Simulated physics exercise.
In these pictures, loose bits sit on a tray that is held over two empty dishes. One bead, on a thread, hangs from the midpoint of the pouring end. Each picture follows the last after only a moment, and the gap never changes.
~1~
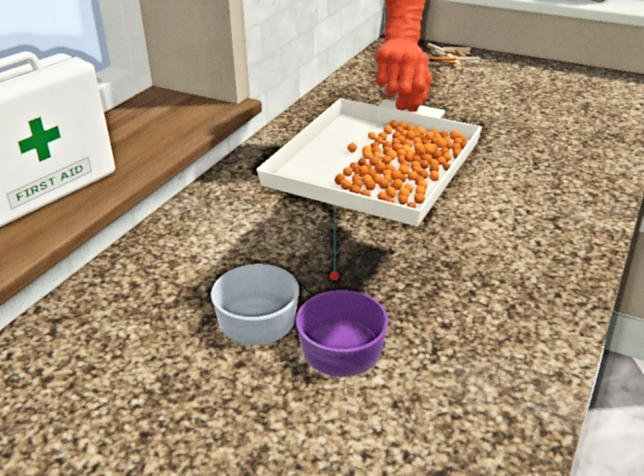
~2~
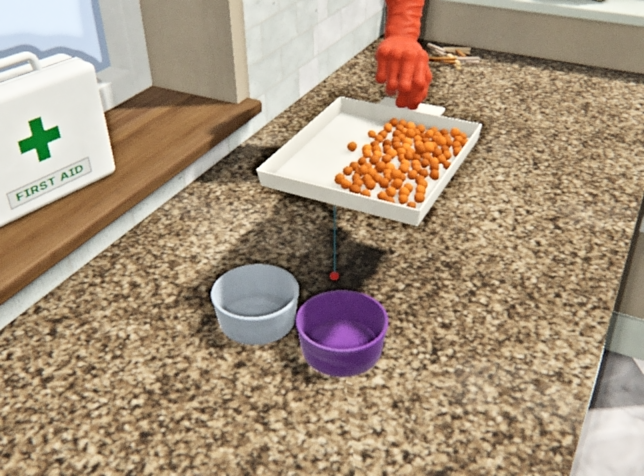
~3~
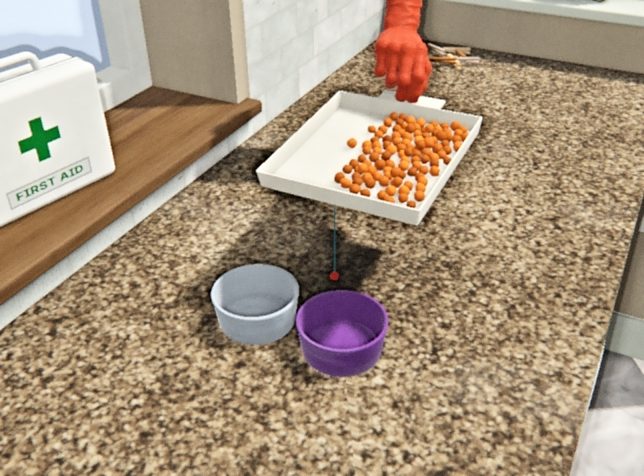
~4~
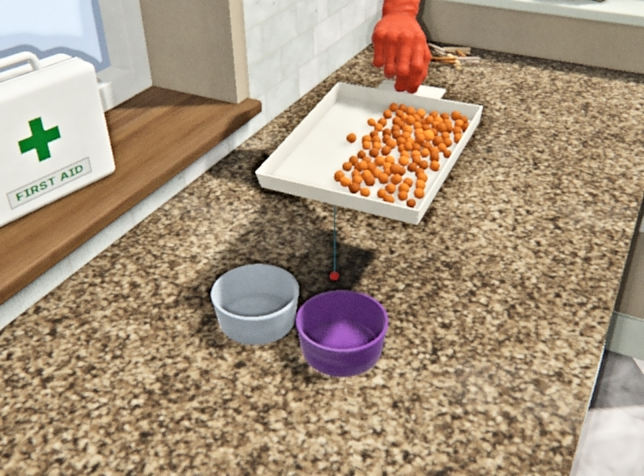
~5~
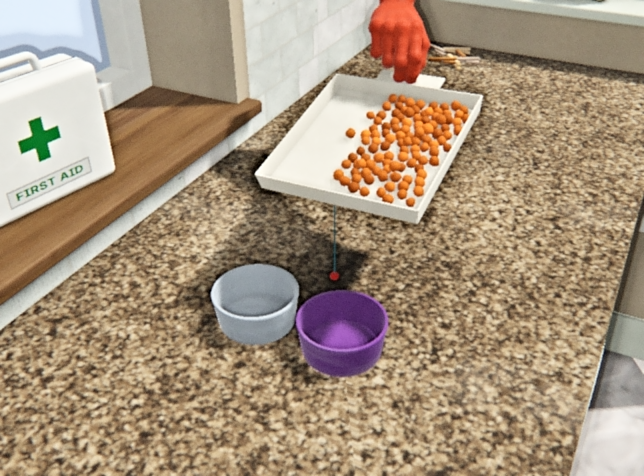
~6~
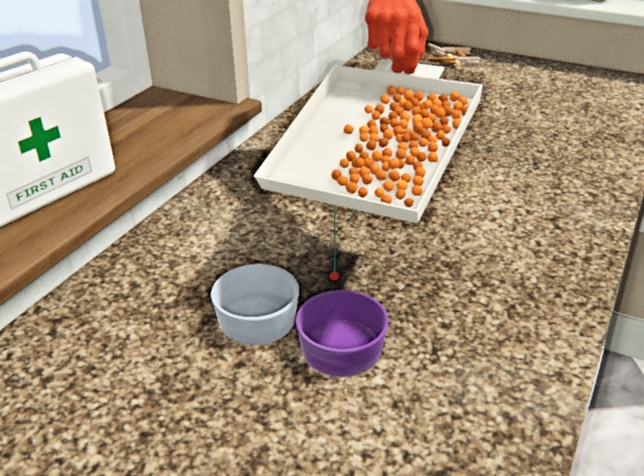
A white tray of small orange balls, held by a red hand above a grey bowl and a purple bowl, starts nearly still, then its handle end gradually rises while the balls spread slightly across its surface.
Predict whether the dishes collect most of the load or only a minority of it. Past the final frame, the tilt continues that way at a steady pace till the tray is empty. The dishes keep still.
They collect most of it.
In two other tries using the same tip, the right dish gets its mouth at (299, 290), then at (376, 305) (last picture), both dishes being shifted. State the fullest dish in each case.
Trial one goes to the one to the right, trial two to the one to the left.
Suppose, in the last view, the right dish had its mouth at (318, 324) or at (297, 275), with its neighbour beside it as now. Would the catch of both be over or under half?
Place 1: Higher than half; place 2: Lower than half.
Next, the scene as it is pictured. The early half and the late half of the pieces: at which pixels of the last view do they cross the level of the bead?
Near (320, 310) to start, and near (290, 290) afterwards.
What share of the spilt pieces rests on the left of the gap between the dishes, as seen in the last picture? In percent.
I'd put it at around 60 per cent.
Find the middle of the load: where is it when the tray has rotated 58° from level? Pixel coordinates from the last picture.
Somewhere around pixel (345, 166) in the last picture.
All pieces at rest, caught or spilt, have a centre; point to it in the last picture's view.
Near (304, 330), more or less.
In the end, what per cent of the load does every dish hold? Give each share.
In the left dish you'd find about 40 % of the load, and in the right dish about 40 %.
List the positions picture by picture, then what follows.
In the first picture, corners of the pouring end at (261, 169) and (418, 209), level; middle of the load at (402, 160), coated peanuts; left dish at (234, 327); right dish at (322, 359); bead on its thread at (334, 276).
In the second picture, corners of the pouring end at (260, 169) and (418, 209), level; middle of the load at (402, 158).
In the third picture, corners of the pouring end at (260, 170) and (418, 209), tipped barely, lowest at the left corner; middle of the load at (402, 155).
In the fourth picture, corners of the pouring end at (259, 172) and (417, 208), tipped a little, lowest at the left corner; middle of the load at (402, 149).
In the fifth picture, corners of the pouring end at (259, 173) and (416, 208), tipped a little, lowest at the left corner; middle of the load at (401, 143).
In the sixth picture, corners of the pouring end at (258, 175) and (415, 208), tipped clearly, lowest at the left corner; middle of the load at (400, 139); left dish at (234, 327); right dish at (322, 359).
Soon after the last picture, tray tipped steeply; all on the tray.
A little later, tray tipped right over; nearly all on the tray; a stray few in the right dish; a stray few in the left dish.
Later still, tray tipped past a quarter turn; about half in the right dish; about a third in the left dish; about a quarter outside both.
At rest, tray tipped past a quarter turn; about half in the right dish; about a third in the left dish; about a quarter outside both.
